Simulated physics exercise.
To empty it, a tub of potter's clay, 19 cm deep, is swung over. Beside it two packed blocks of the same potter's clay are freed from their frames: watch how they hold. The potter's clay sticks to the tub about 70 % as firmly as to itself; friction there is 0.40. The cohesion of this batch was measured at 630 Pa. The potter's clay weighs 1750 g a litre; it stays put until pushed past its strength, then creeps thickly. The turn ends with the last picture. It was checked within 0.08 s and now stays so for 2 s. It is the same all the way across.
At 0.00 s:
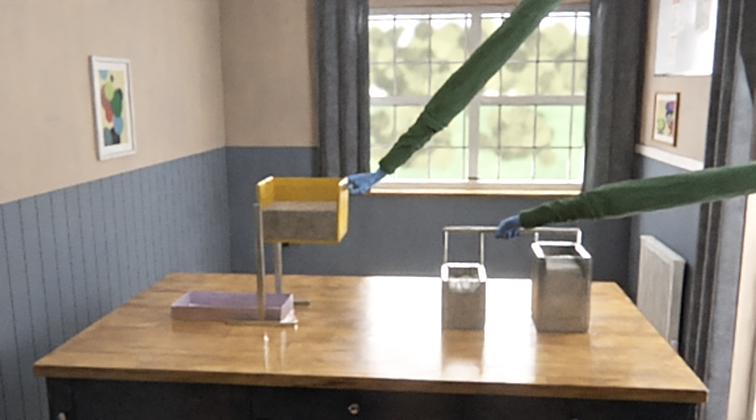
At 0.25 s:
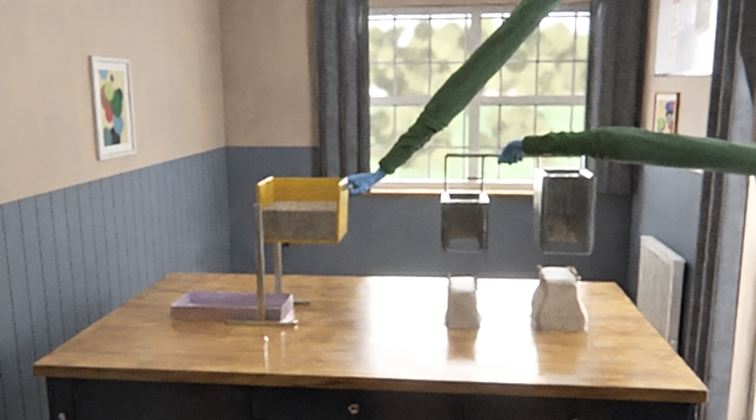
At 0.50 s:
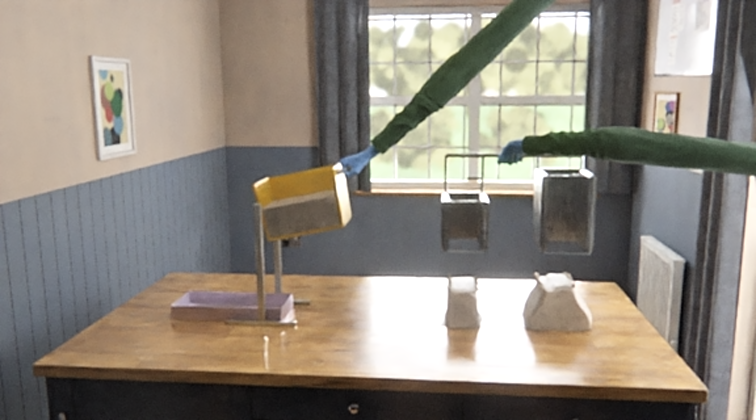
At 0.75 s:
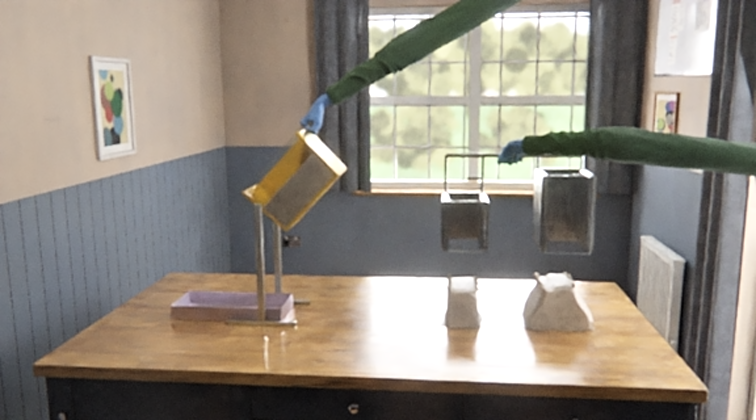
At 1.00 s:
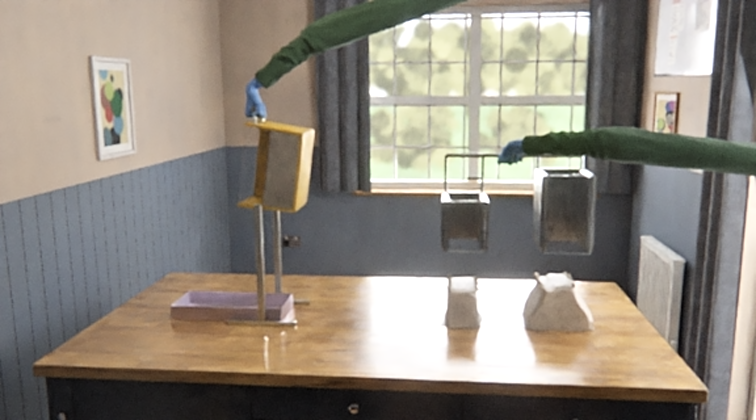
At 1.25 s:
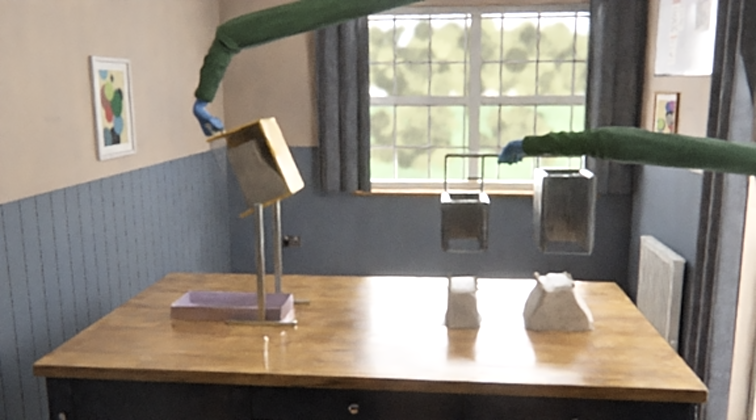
The clip opens with a green-sleeved arm lifting two metal boxes off pale grey clay blocks; the larger, right-hand block sags and widens while the smaller keeps its shape. Another gloved hand then swings a yellow tub of clay leftward past upright on its stand, and no clay leaves it.
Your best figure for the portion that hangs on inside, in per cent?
The portion that hangs on inside is near 10 %.
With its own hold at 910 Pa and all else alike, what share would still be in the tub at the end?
It would be near 35 %.
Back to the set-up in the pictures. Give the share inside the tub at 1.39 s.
Near 50 %.
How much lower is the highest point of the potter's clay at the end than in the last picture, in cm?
About 14 cm.
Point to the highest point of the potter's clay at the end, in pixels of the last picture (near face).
Around (282, 183).
After 1.39 s, the tub is at 112 degrees and holds 51 %.
After 1.56 s, the tub is at 112 degrees and holds 33 %.
After 1.73 s, the tub is at 112 degrees and holds 22 %.
After 1.90 s, the tub is at 112 degrees and holds 10 %.
After 3.25 s, at the end, the tub is at 112 degrees and holds 10 %.
